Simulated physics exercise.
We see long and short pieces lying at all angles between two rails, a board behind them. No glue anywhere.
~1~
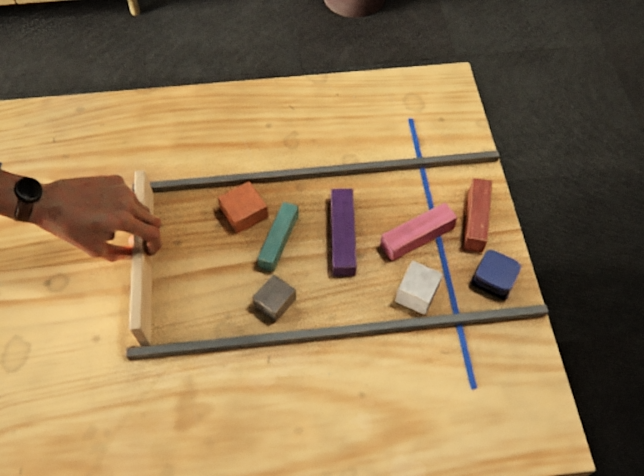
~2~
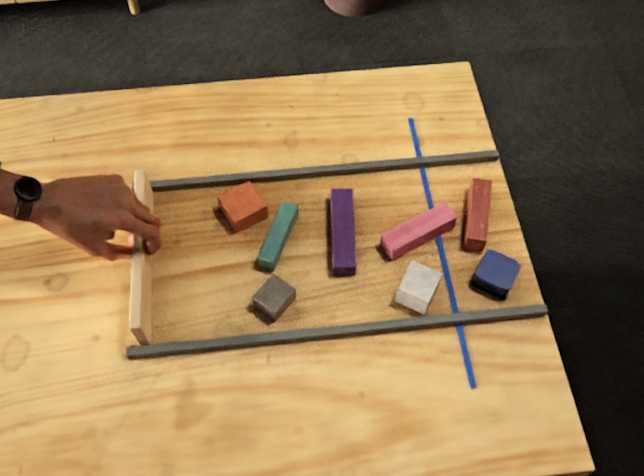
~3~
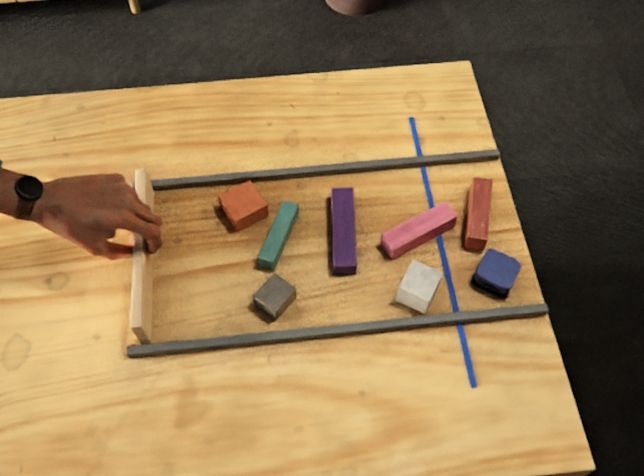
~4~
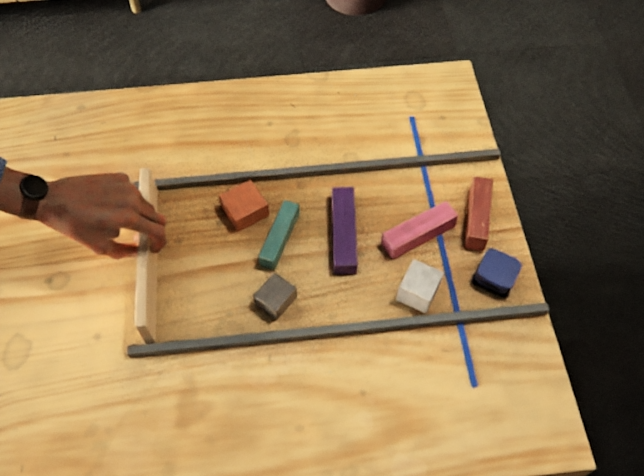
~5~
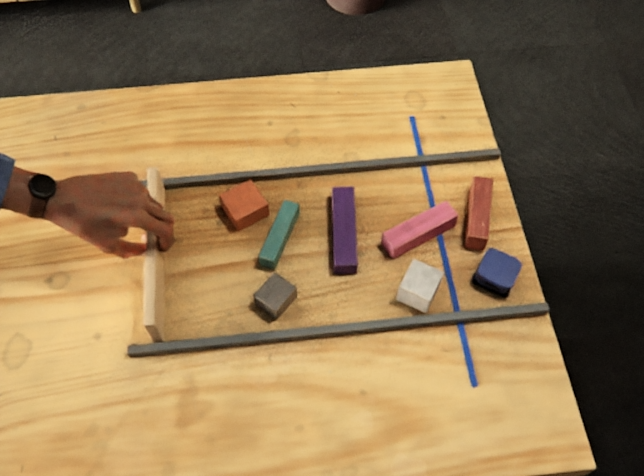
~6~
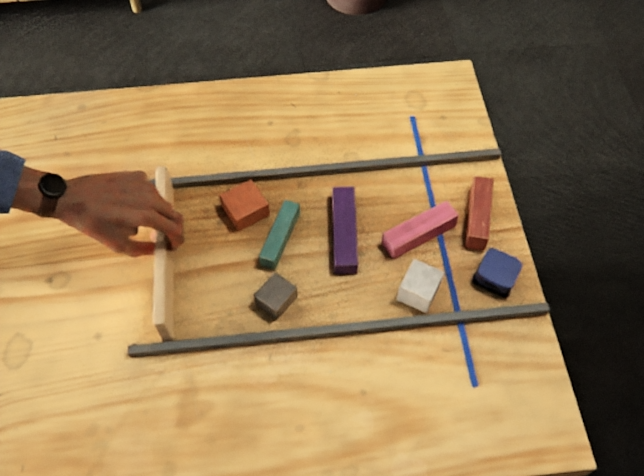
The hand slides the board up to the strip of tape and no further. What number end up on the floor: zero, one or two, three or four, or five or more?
As it turns out, the number that fall off is one or two.
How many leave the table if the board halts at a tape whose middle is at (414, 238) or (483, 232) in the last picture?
The counts: 0 and 5.
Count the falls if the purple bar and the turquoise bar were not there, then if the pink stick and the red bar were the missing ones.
Fallen: 0, and 0 in the other try.
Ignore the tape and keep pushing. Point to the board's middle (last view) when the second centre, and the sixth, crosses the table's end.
Its middle is around (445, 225) and later (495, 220).
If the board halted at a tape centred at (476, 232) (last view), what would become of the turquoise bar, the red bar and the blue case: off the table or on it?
The turquoise bar remains up, the red bar is lost, the blue case drops off.
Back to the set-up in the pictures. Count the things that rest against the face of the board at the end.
The number is 3.
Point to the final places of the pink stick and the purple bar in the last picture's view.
Near (514, 235) and (494, 224).
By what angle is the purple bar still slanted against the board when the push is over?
Near 40 degrees.
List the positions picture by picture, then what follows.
Blue case (496, 275); red bar (478, 214); pink stick (419, 231); board (143, 255); tape (439, 238), in the first frame.
Red bar (478, 214); purple bar (343, 231), in the second frame.
Pink stick (419, 230); white block (419, 287), in the third frame.
Blue case (497, 273); board (148, 253), in the fourth frame.
Red bar (479, 213); grey block (276, 296), in the fifth frame.
Blue case (498, 273); red bar (479, 213); pink stick (420, 230); board (164, 251); tape (440, 236), in the sixth frame.
Early on, none off yet; blue case at rest near (498, 273); red bar at rest near (479, 213); pink stick at rest near (420, 230).
A while later, none off yet; blue case at rest near (498, 273); red bar at rest near (479, 213); pink stick moving near (427, 232).
Further along, none off yet; blue case at rest near (500, 271); red bar travelled a little near (510, 212); pink stick travelled about its own width near (475, 238).
Finally, the number that fall off is one or two; lost, red bar.
